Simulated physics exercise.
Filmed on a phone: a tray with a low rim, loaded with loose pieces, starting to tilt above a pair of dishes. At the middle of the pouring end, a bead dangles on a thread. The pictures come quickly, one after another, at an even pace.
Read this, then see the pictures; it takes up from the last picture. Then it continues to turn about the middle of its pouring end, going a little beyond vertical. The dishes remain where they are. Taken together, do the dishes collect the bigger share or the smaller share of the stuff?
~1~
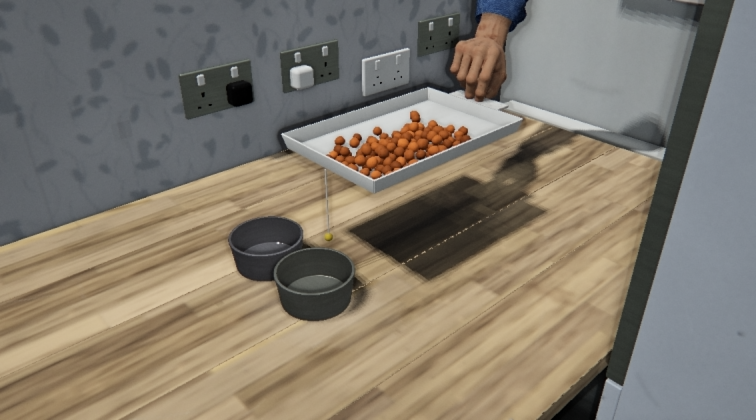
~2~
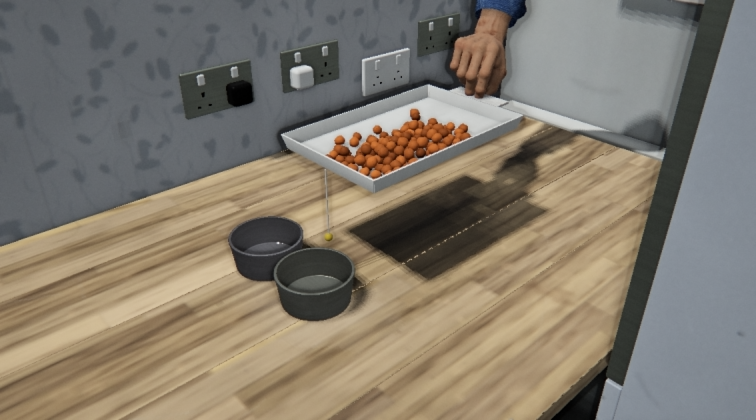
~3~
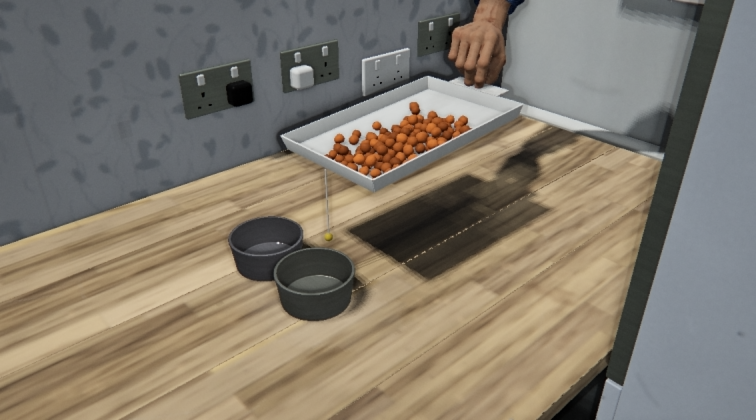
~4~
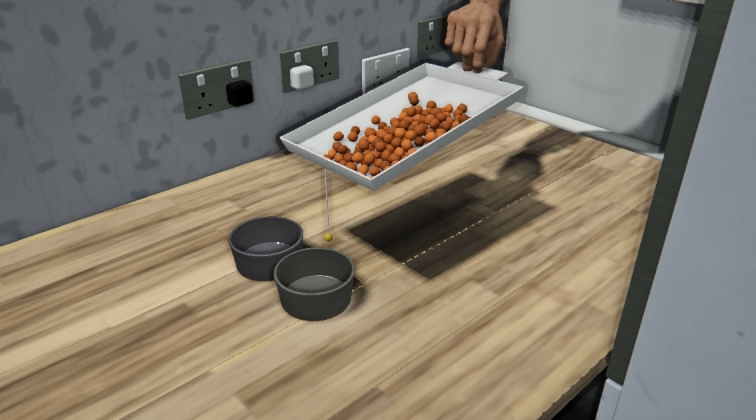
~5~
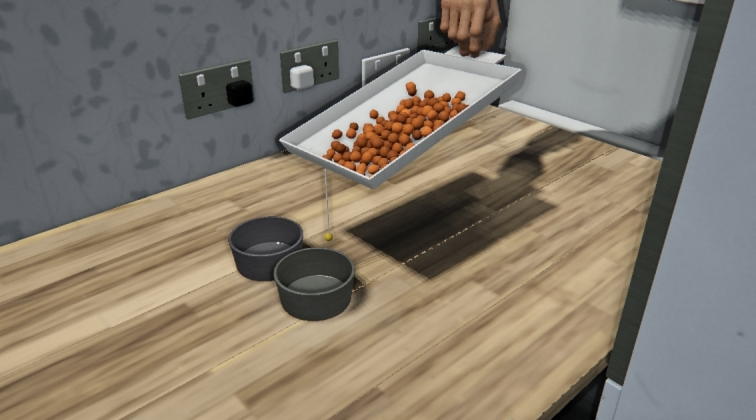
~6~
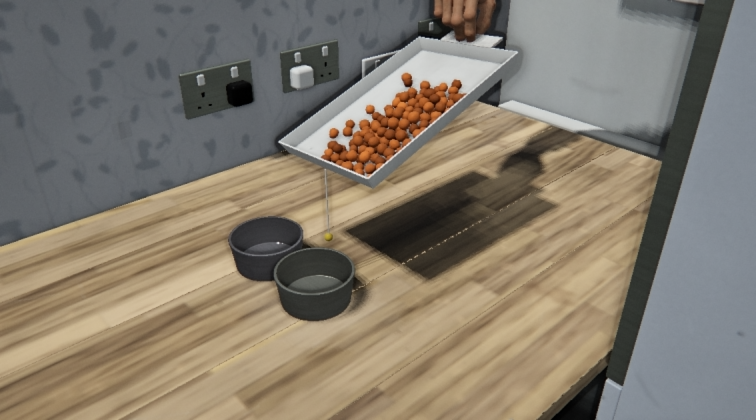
The bigger share.
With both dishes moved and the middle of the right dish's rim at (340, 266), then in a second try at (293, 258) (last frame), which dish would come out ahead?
Result, try one: The left of the two; try two: The right of the two.
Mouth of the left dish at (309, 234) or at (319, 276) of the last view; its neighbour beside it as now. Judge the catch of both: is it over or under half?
The dishes end up with the lesser share in the first try and the lesser share in the second.
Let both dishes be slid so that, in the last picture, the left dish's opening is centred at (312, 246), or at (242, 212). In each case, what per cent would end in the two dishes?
The first position comes out at 30 per cent, the other at 60 per cent.
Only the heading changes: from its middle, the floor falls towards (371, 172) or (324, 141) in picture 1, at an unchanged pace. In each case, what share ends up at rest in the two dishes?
In order, 40 in a hundred and 40 in a hundred.
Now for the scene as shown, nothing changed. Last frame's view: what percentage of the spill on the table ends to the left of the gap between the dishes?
Near 90 per cent.
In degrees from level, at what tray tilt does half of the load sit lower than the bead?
110°, roughly.
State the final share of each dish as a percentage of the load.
Left dish: Roughly 40 per cent; right dish: Roughly 30 per cent.
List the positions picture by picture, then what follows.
The first picture shows corners of the pouring end (287, 134) and (374, 178), level; middle of the load (408, 152), coated peanuts; left dish (237, 260); right dish (283, 298); bead on its thread (329, 237).
The second picture shows corners of the pouring end (287, 134) and (374, 178), level; middle of the load (408, 151).
The third picture shows corners of the pouring end (286, 135) and (373, 177), tipped barely, lowest at the left corner; middle of the load (407, 147).
The fourth picture shows corners of the pouring end (285, 137) and (371, 176), tipped a little, lowest at the left corner; middle of the load (406, 141).
The fifth picture shows corners of the pouring end (284, 139) and (370, 176), tipped clearly, lowest at the left corner; middle of the load (405, 134).
The sixth picture shows corners of the pouring end (284, 141) and (368, 175), tipped clearly, lowest at the left corner; middle of the load (401, 129), about a tenth on the move; left dish (237, 260); right dish (283, 298).
Just after the last frame, tray tipped steeply; almost all on the tray; just a few in the right dish; just a few in the left dish; just a few in the air.
A moment on, tray tipped right over; the larger part on the tray; just a few in the right dish; about a tenth in the left dish; about a tenth outside both; about a tenth in the air.
Further on, tray tipped past a quarter turn; roughly a quarter in the right dish; roughly a third in the left dish; roughly a third outside both.
When it is over, tray tipped past a quarter turn; roughly a quarter in the right dish; roughly a third in the left dish; roughly a third outside both.
